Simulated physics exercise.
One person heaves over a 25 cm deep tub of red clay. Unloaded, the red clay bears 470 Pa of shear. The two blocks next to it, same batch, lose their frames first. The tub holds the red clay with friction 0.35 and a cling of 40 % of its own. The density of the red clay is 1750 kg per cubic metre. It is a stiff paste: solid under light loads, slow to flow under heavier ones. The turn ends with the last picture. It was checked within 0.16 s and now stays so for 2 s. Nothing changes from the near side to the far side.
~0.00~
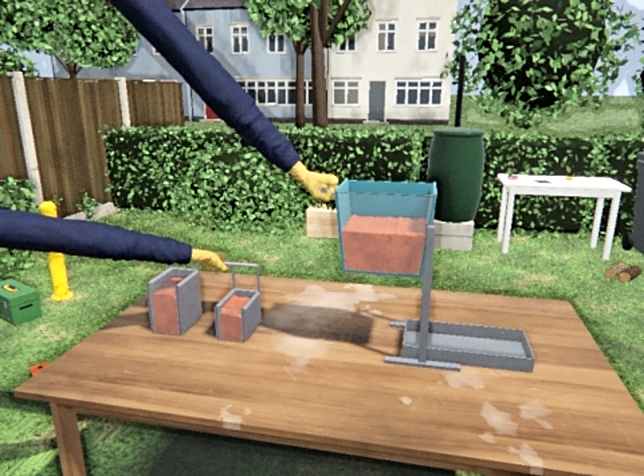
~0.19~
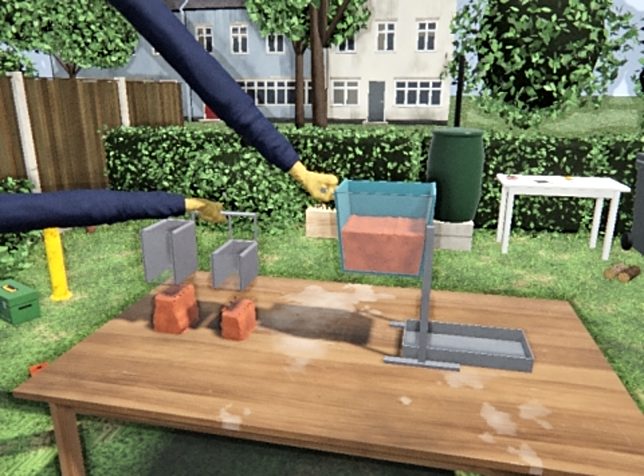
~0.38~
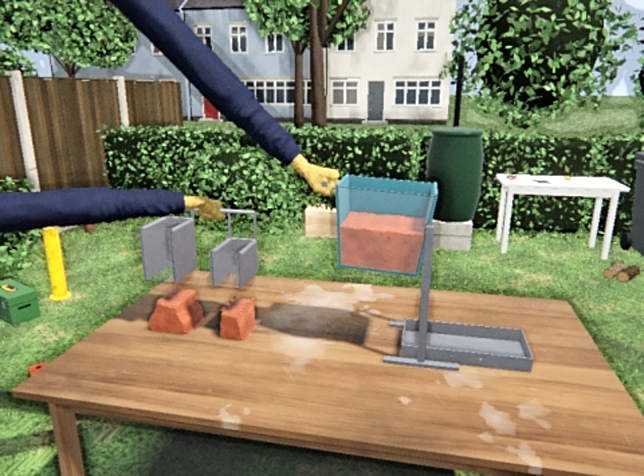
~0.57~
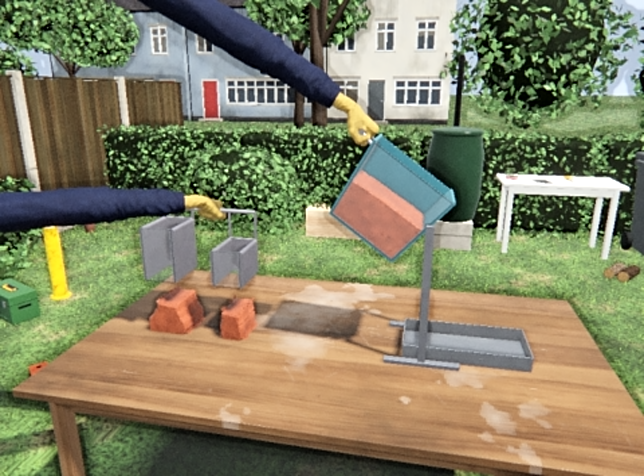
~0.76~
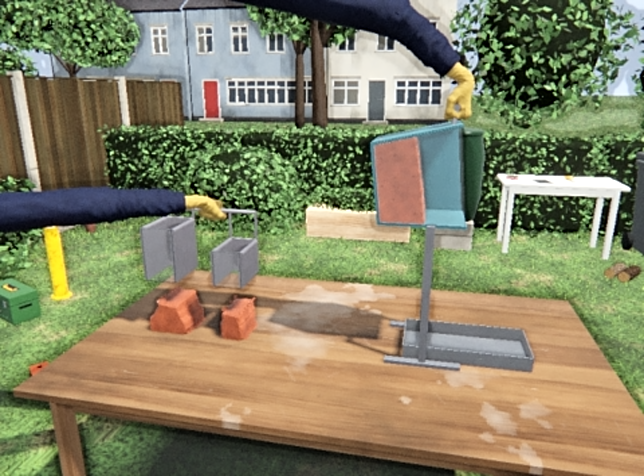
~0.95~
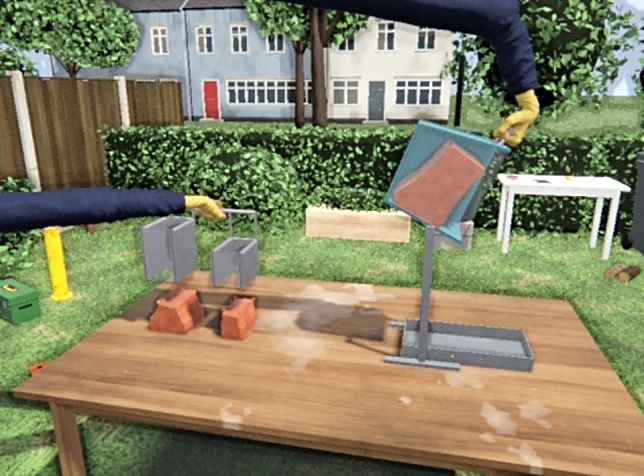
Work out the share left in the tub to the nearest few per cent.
It comes to some 0 %.
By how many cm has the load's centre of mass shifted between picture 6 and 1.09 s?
Roughly 15 cm.
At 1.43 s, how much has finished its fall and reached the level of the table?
Some 70 per cent.
After 1.09 s, the tub is at 111 degrees and holds 47 %.
After 1.26 s, the tub is at 111 degrees and holds 16 %.
After 1.43 s, the tub is at 111 degrees and holds 0 %.
After 1.60 s, the tub is at 111 degrees and holds 0 %.
After 2.95 s, at the end, the tub is at 111 degrees and holds 0 %.
